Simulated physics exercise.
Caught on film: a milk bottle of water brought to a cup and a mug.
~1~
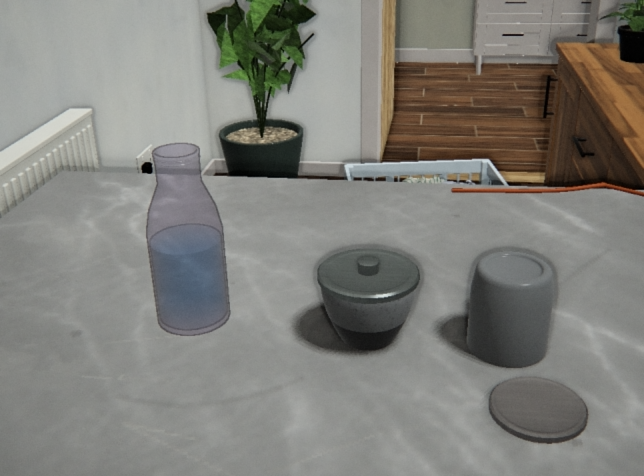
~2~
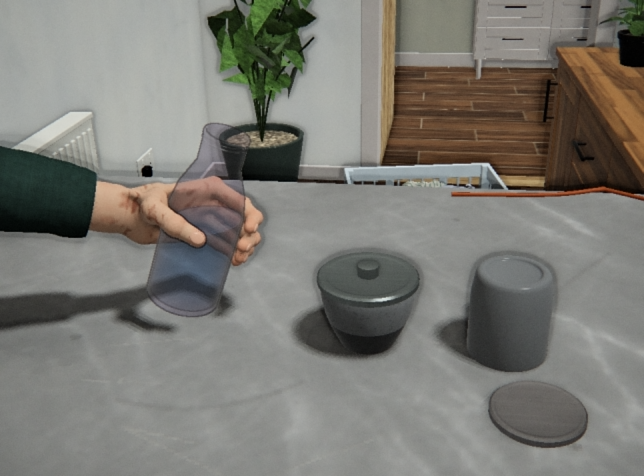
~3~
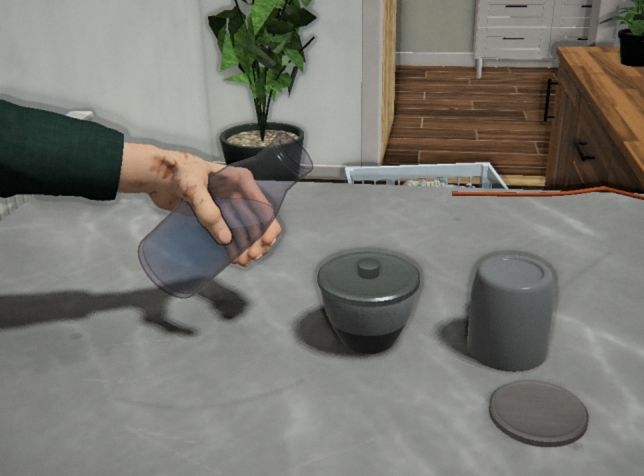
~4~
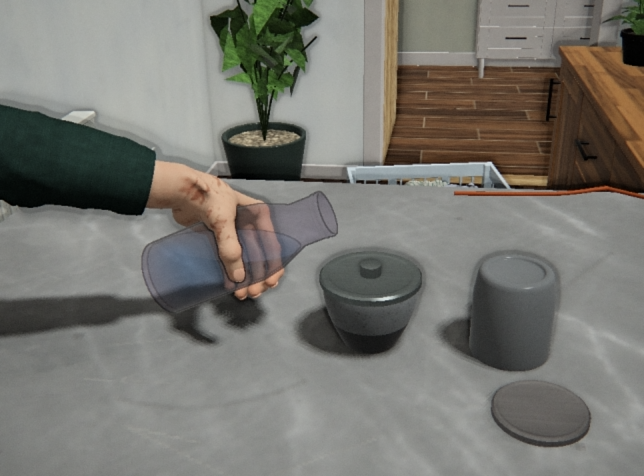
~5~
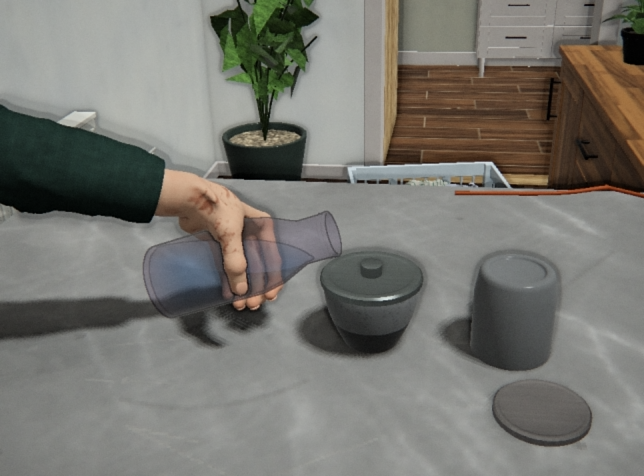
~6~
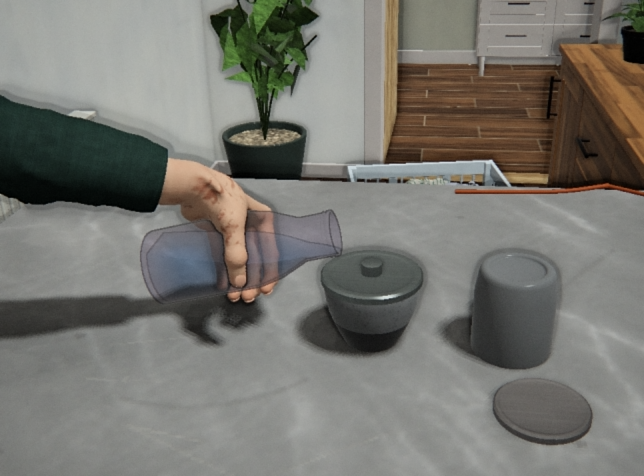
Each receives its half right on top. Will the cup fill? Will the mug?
Left, the cup sheds it on the top; right, the mug sheds it on the top.
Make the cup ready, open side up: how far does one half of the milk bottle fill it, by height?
About 70 per cent.
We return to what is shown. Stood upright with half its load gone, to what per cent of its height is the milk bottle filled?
Close to 25 %.
Shortly, it hits the lid of the cup and runs off.
Then, it runs off the upturned base of the mug.
At the finish, the cup is empty, in a puddle; the mug is empty, in a puddle.
